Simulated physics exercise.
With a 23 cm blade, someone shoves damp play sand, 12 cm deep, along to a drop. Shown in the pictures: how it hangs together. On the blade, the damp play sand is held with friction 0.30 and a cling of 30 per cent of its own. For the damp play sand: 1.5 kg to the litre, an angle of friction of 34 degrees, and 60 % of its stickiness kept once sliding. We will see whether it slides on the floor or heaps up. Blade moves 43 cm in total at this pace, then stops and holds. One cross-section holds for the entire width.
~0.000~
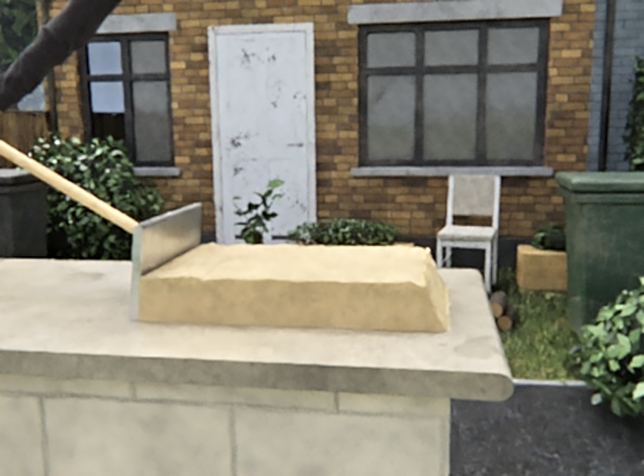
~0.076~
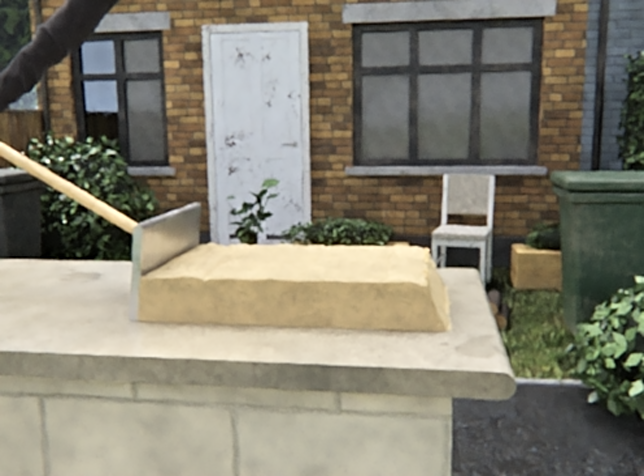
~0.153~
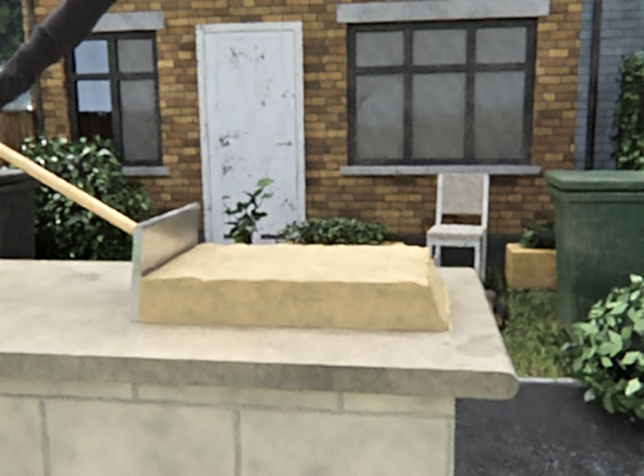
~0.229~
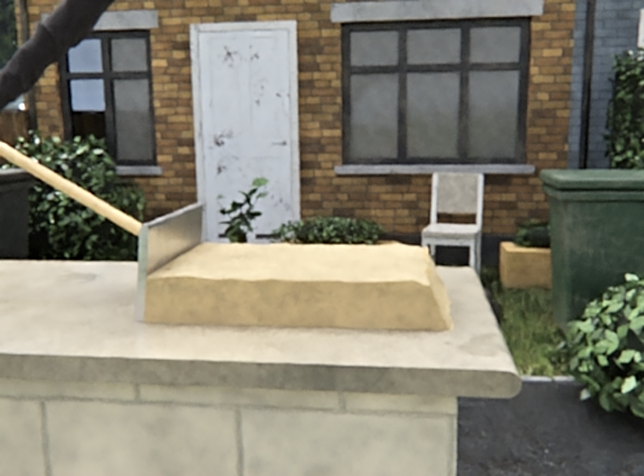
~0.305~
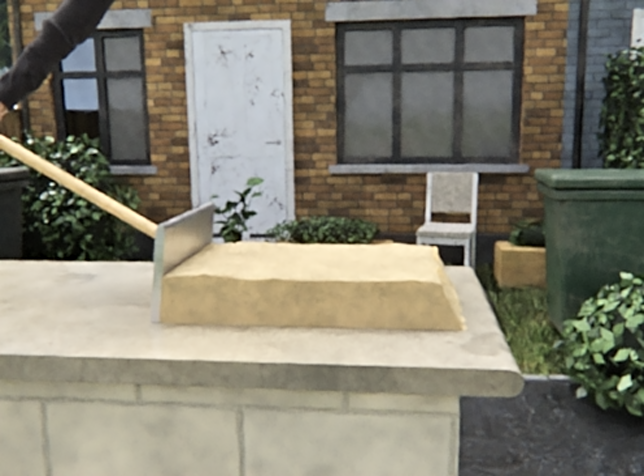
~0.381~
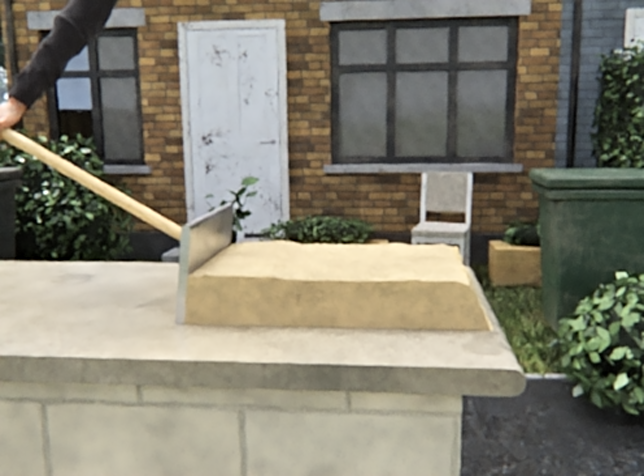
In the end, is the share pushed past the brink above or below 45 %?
The result comes out short of 45 per cent.
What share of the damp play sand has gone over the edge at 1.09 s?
Estimated share: Around 35 percent.
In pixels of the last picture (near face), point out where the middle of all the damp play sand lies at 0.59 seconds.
Centre noted at roughly (404, 305).
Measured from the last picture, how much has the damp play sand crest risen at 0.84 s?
By my estimate, near 0 cm.
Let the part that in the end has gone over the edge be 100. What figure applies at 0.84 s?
Close to 50 in a hundred.
By 0.59 s, 0 % has gone over the edge.
By 0.84 s, 18 % has gone over the edge.
By 1.09 s, 37 % has gone over the edge.
By 1.34 s, 37 % has gone over the edge.
By 1.47 s, at the end, 37 % has gone over the edge.
